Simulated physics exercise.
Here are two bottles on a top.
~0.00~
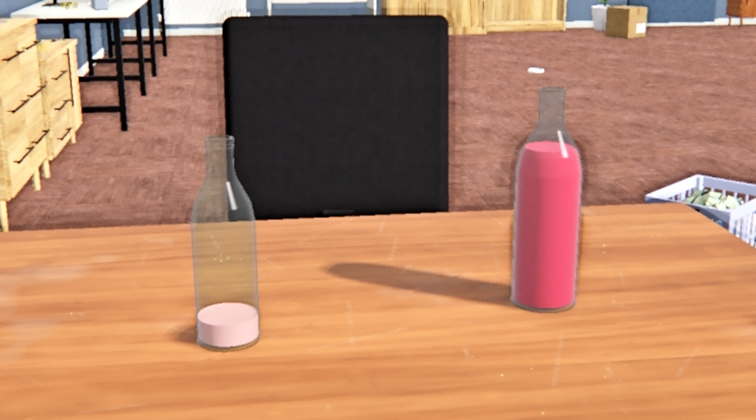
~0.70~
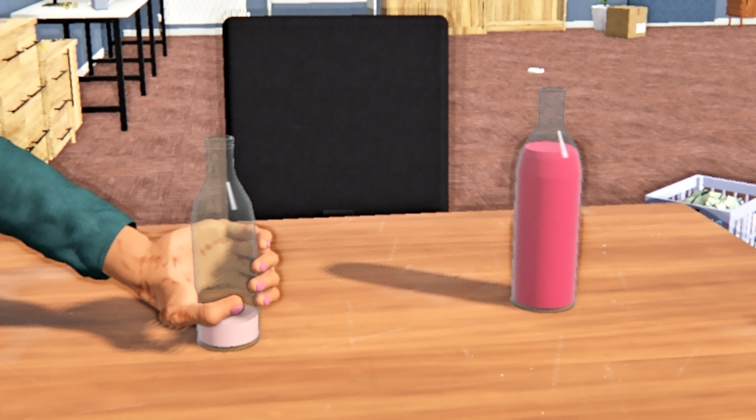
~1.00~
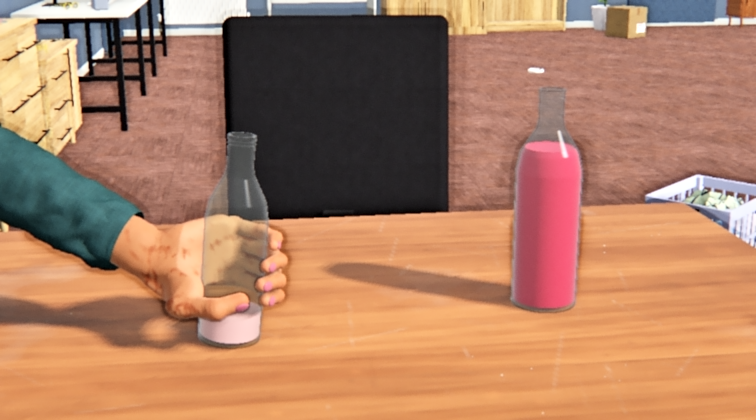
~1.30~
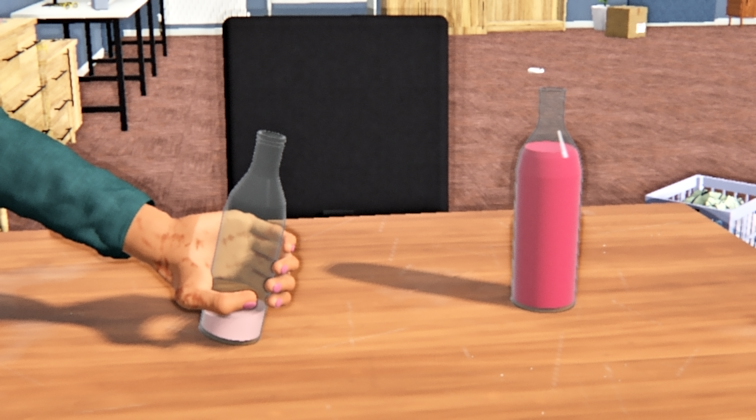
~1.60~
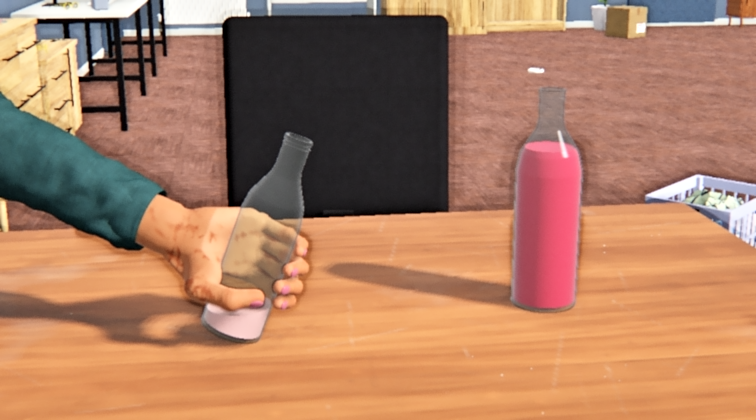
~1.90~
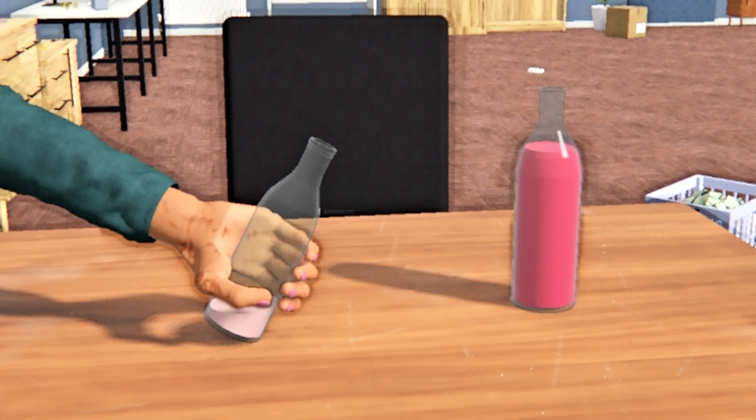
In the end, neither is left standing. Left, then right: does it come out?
The left one keeps it in and the right one leaks.
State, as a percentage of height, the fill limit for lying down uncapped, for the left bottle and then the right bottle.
So that's 22 % for the first and 24 % for the second.
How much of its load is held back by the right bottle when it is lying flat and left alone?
I make it 35 per cent.
By 2.6 s, the left bottle is nearly down; left bottle, dry at the neck.
By 3.6 s, the left bottle lies flat; left bottle, dry at the neck.
By 6.5 s, both lie flat; left bottle, dry at the neck; right bottle, some has come out.
